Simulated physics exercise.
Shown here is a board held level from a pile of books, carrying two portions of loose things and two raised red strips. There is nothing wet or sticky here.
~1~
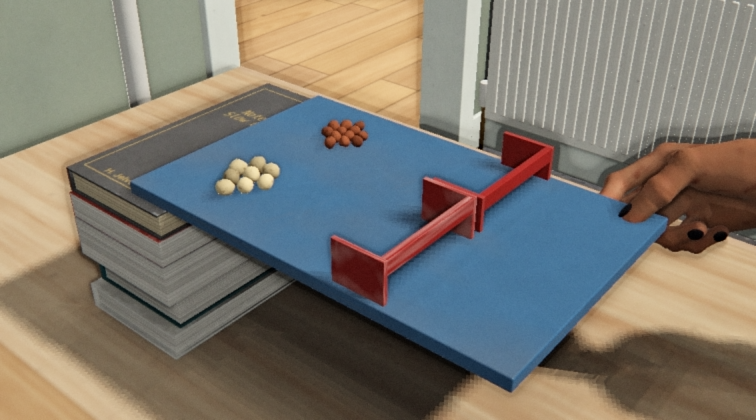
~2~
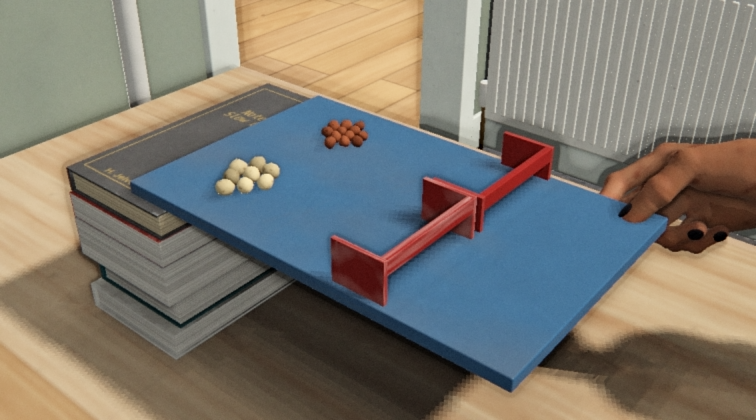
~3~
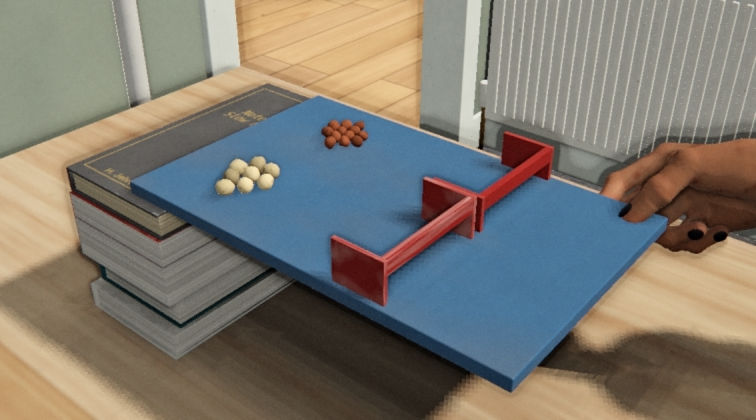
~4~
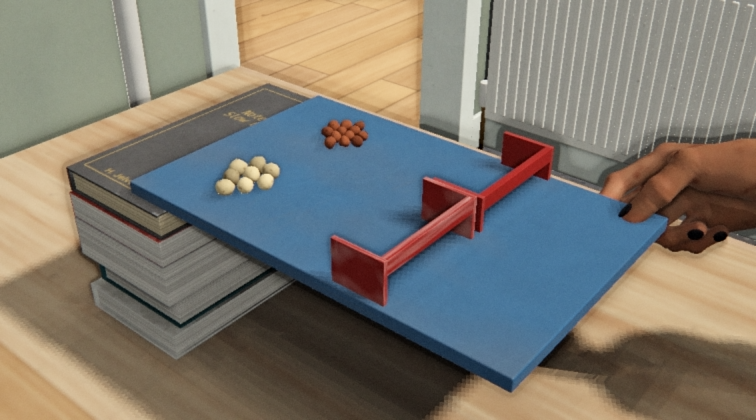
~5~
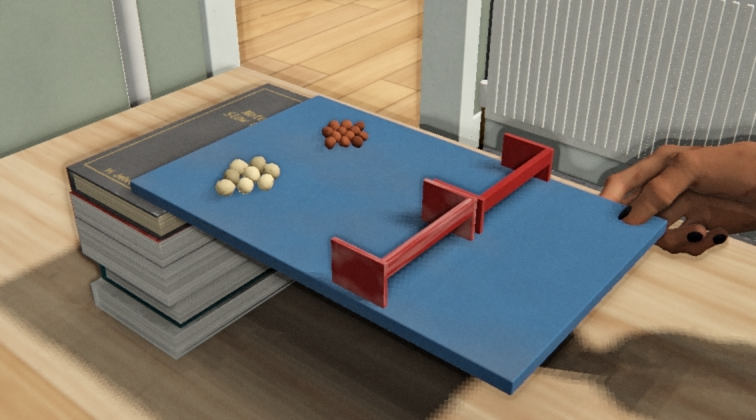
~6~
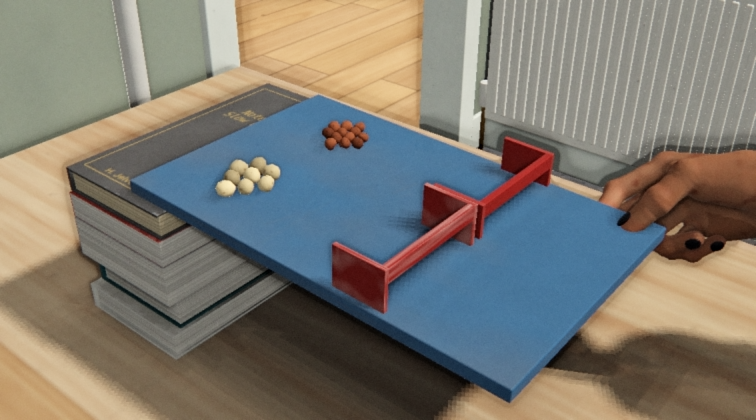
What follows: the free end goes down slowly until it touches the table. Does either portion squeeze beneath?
Well, the front portion squeezes underneath, and the back portion squeezes underneath.
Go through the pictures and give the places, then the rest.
In the first picture, held end of the board (506, 371), level; book pile (222, 151), nearly half as high as the board is long; front portion (251, 175), a few macadamia nuts; back portion (349, 136), a few clay pellets; front gate (430, 234), its slot higher than a piece; back gate (516, 177), its slot higher than a piece.
In the second picture, held end of the board (506, 371), level; back portion (349, 136).
In the third picture, held end of the board (506, 371), level; front portion (251, 175).
In the fourth picture, held end of the board (506, 371), level; back portion (349, 136).
In the fifth picture, held end of the board (506, 373), level; front portion (252, 175).
In the sixth picture, held end of the board (505, 381), down by 2°; book pile (222, 151); front portion (252, 176), not moving; back portion (341, 133), not moving; front gate (430, 242); back gate (517, 184).
Then, 0.35 s later than the last frame, board sloping at 9°; front portion where it was; back portion where it was.
Then, 0.81 s later than the last frame, board sloping at 20°; front portion on its way down; back portion on its way down.
Then, 1.29 s later than the last frame, board resting at 28°; front portion every one past its gate; back portion every one past its gate.
When it is over, board resting at 28°; front portion every one past its gate; back portion every one past its gate.
